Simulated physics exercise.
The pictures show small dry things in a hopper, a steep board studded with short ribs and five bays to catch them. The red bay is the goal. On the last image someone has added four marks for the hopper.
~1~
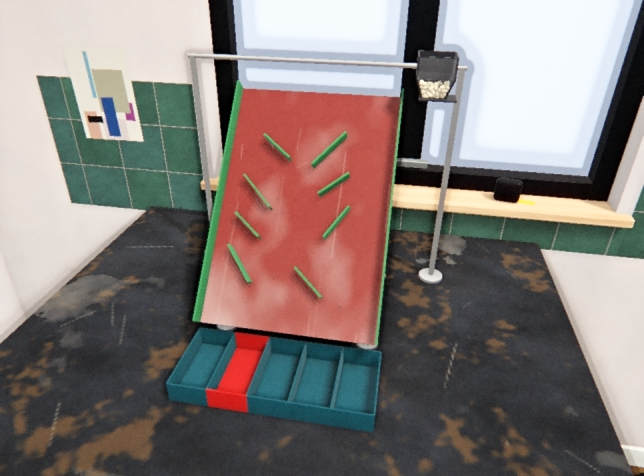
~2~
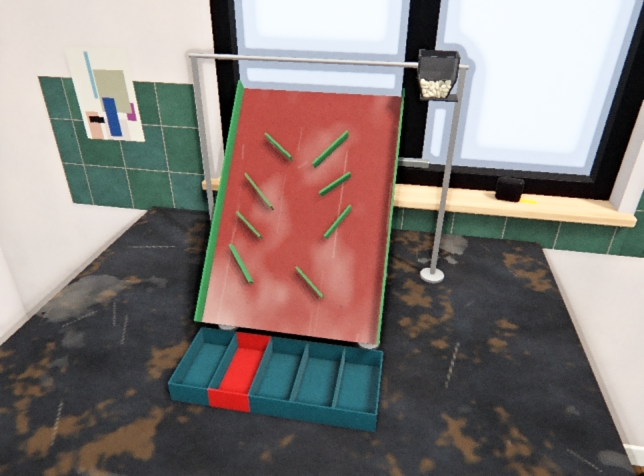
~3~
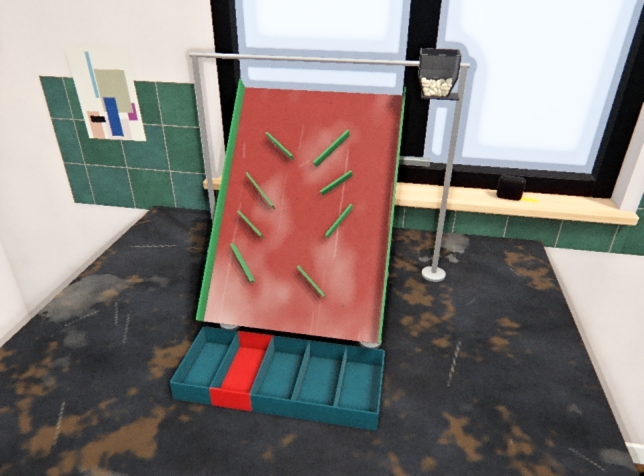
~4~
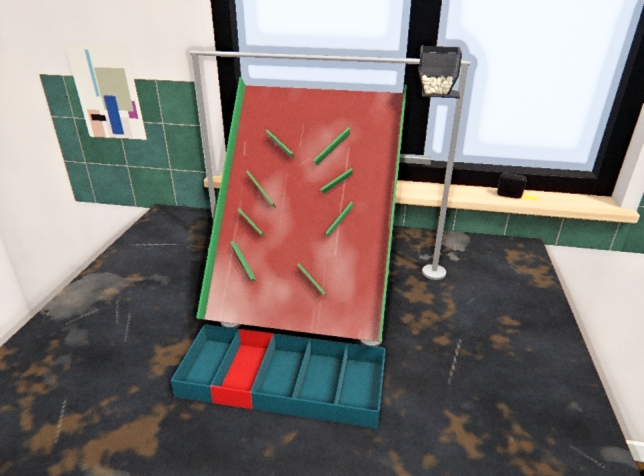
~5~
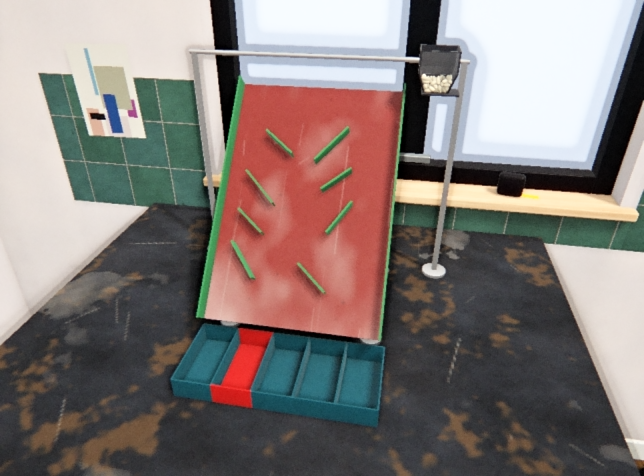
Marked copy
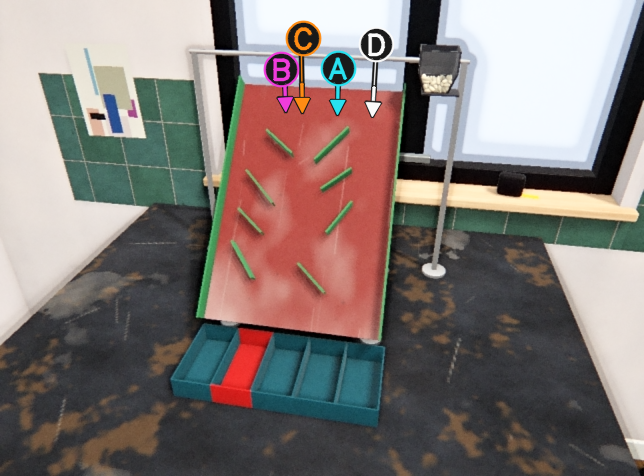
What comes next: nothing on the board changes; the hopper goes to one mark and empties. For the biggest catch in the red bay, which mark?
A is best.
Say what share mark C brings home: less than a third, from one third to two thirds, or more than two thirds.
Less than a third.
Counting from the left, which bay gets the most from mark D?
It is the fifth one.
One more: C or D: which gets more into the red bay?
Mark C.
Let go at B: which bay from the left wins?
It is the fifth one.
On the marked copy, mark A meets the board at (337, 109); mark B meets the board at (285, 106); mark C meets the board at (302, 107); mark D meets the board at (372, 111).
For mark A, close to half in the red bay, close to a third in other bays, a small share outside the box.
For mark B, a small share in the red bay, the bulk in other bays, a small share outside the box.
For mark C, close to a quarter in the red bay, close to two thirds in other bays, a small share outside the box.
For mark D, only a few in the red bay, the bulk in other bays, a small share held on the board, a small share outside the box.
